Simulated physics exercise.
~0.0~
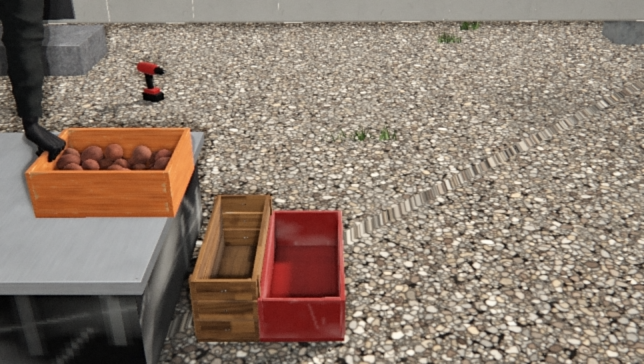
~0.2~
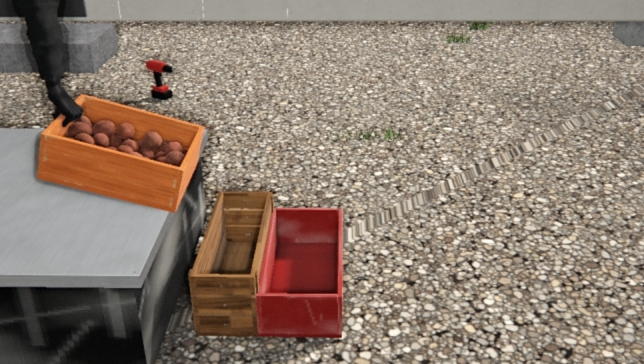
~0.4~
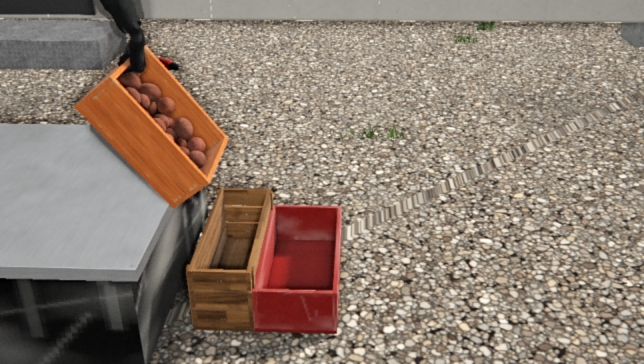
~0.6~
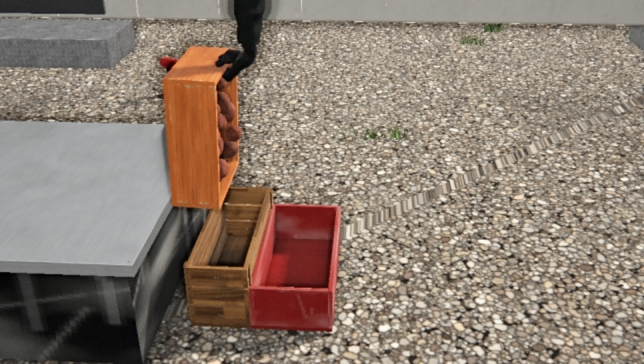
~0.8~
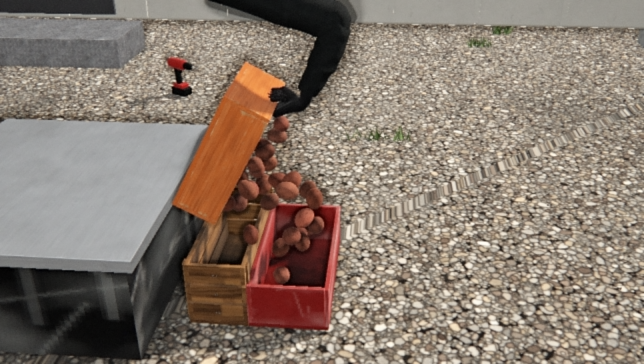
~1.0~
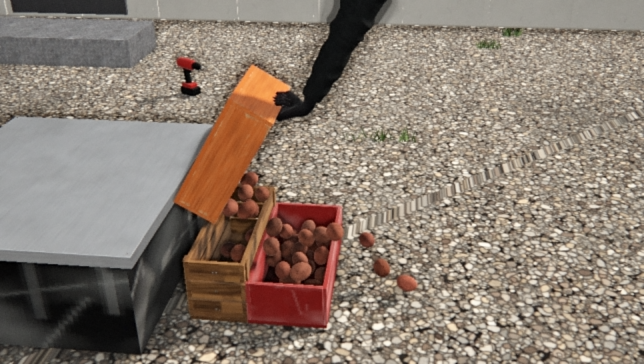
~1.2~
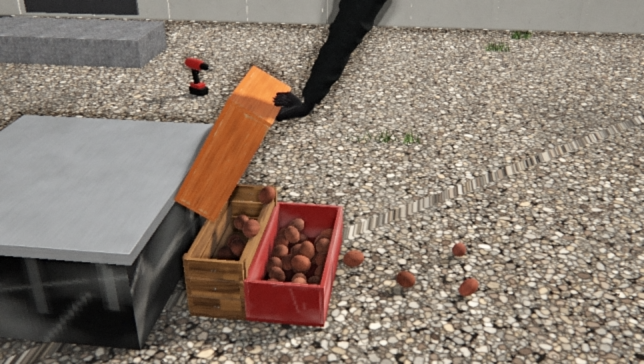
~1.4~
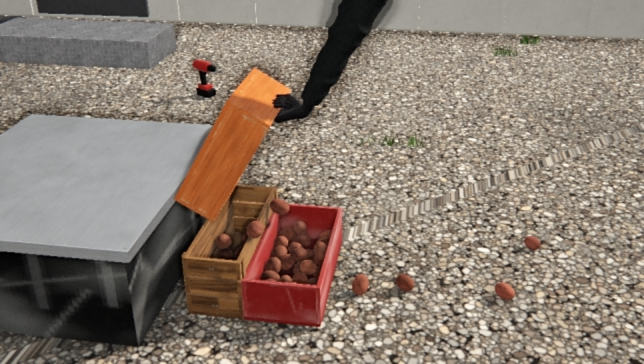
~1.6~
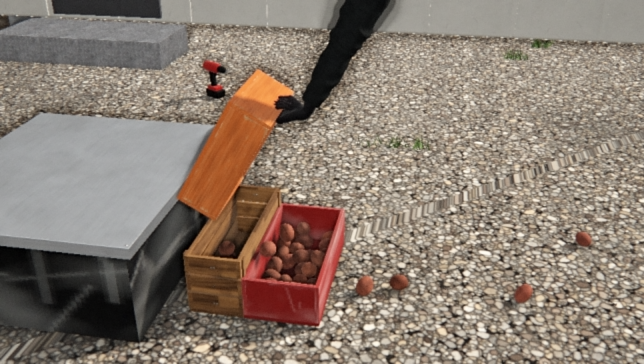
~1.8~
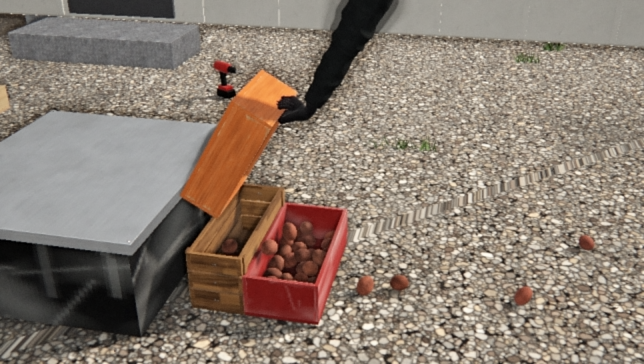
On a gravel yard, a black-gloved hand tips an orange crate of reddish-brown potatoes over a bench's edge and holds it tilted as they tumble out, most landing in the red tub, some in the wooden tote, and four rolling onto the gravel to the right, where they rest.
